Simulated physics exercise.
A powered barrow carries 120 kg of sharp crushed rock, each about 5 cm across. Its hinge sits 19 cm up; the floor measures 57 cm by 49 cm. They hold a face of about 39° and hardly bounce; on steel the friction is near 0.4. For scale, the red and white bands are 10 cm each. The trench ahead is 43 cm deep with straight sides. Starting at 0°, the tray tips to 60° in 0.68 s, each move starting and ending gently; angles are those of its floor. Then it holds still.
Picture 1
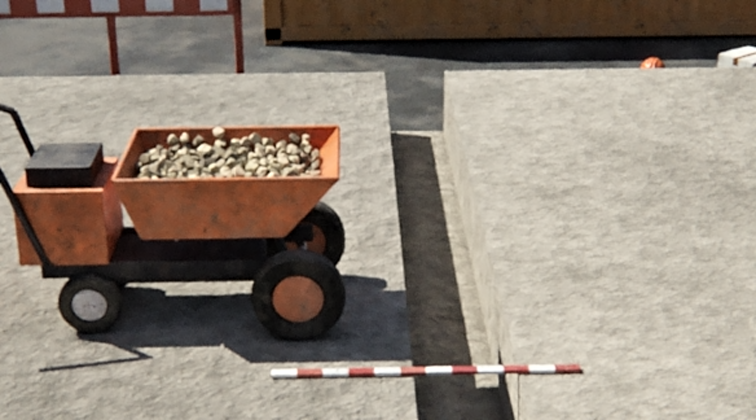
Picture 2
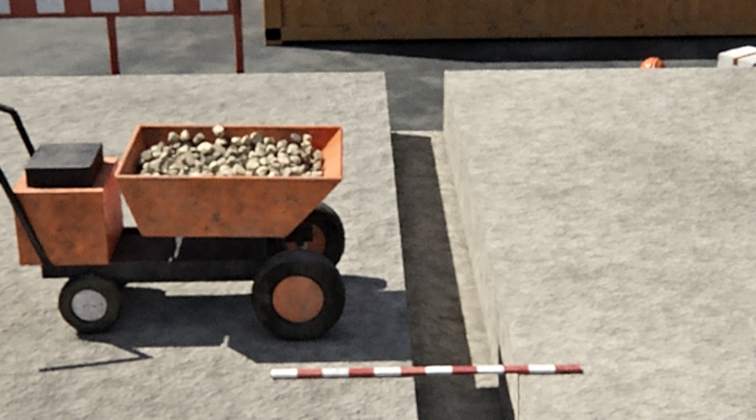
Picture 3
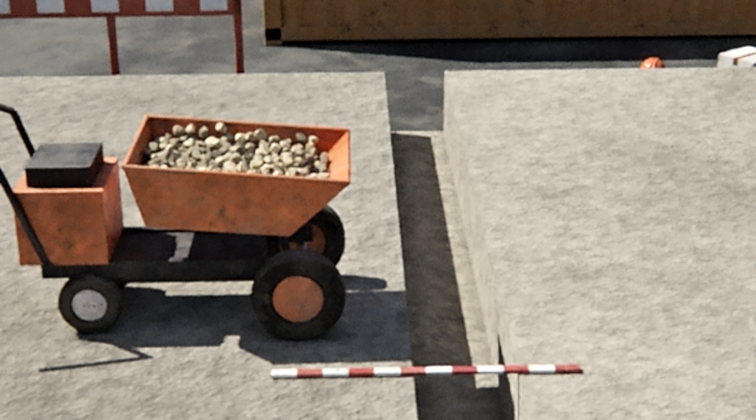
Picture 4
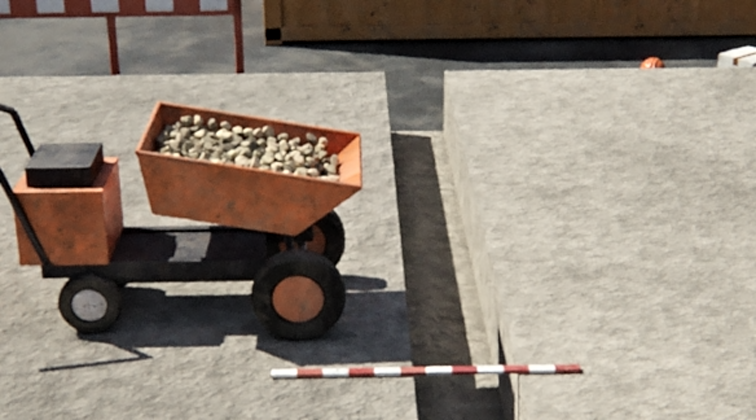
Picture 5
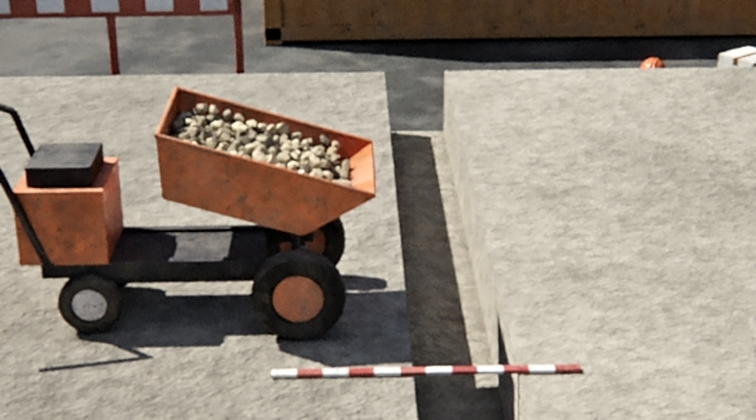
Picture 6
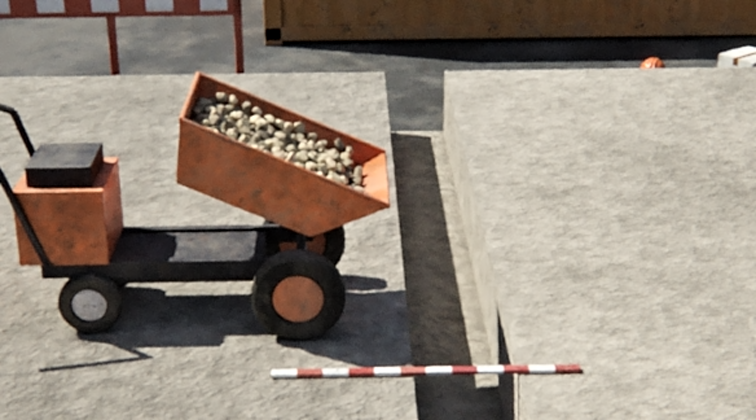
A sunlit concrete work area, cut by a straight-sided trench, is seen from above and to the side by a still camera. An orange powered barrow with black wheels and a tray of pale crushed rock stands left of the trench, behind a red and white striped bar. The tray starts level, then its left end rises gently and steadily, slanting the rock down toward the right.
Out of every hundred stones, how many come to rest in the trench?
Roughly 48 per cent ends in the trench.
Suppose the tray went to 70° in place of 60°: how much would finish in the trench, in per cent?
In that case some 75 per cent.
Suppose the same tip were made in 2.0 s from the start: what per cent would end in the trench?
Then about 45 per cent.
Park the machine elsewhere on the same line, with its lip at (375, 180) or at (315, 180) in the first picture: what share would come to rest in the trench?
First some 25, then 55 per cent.
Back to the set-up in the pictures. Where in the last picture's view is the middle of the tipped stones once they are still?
Near (479, 380).
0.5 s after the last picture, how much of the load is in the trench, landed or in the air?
About 10 per cent by then.
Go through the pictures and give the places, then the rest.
The first picture shows lip at (338, 179), floor tilted 0°, highest stones at (220, 148).
In the second picture, the tray is at 1°, its lip at (341, 180); the top of the load is at (197, 147).
The third picture shows lip at (350, 182), floor tilted 5°, highest stones at (186, 140).
The fourth picture shows lip at (361, 188), floor tilted 10°, highest stones at (187, 133).
In the fifth picture, the tray is at 17°, its lip at (375, 196); the top of the load is at (192, 119).
In the sixth picture, the tray is at 25°, its lip at (389, 206); the top of the load is at (207, 107).
Then, 0.2 s after the last picture the floor is at 51°, 100 % in the tray; the foremost stones are at (399, 213).
Then, 0.5 s after the last picture the floor is at 60°, 90 % in the tray, 10 % in the trench; the foremost stones are at (488, 321).
Then, 0.8 s after the last picture the floor is at 60°, 52 % in the tray, 34 % in the trench, 14 % past the trench; the foremost stones are at (584, 289).
Then, 2.8 s after the last picture the floor is at 60°, 38 % in the tray, 48 % in the trench, 14 % past the trench; the foremost stones are at (647, 287).
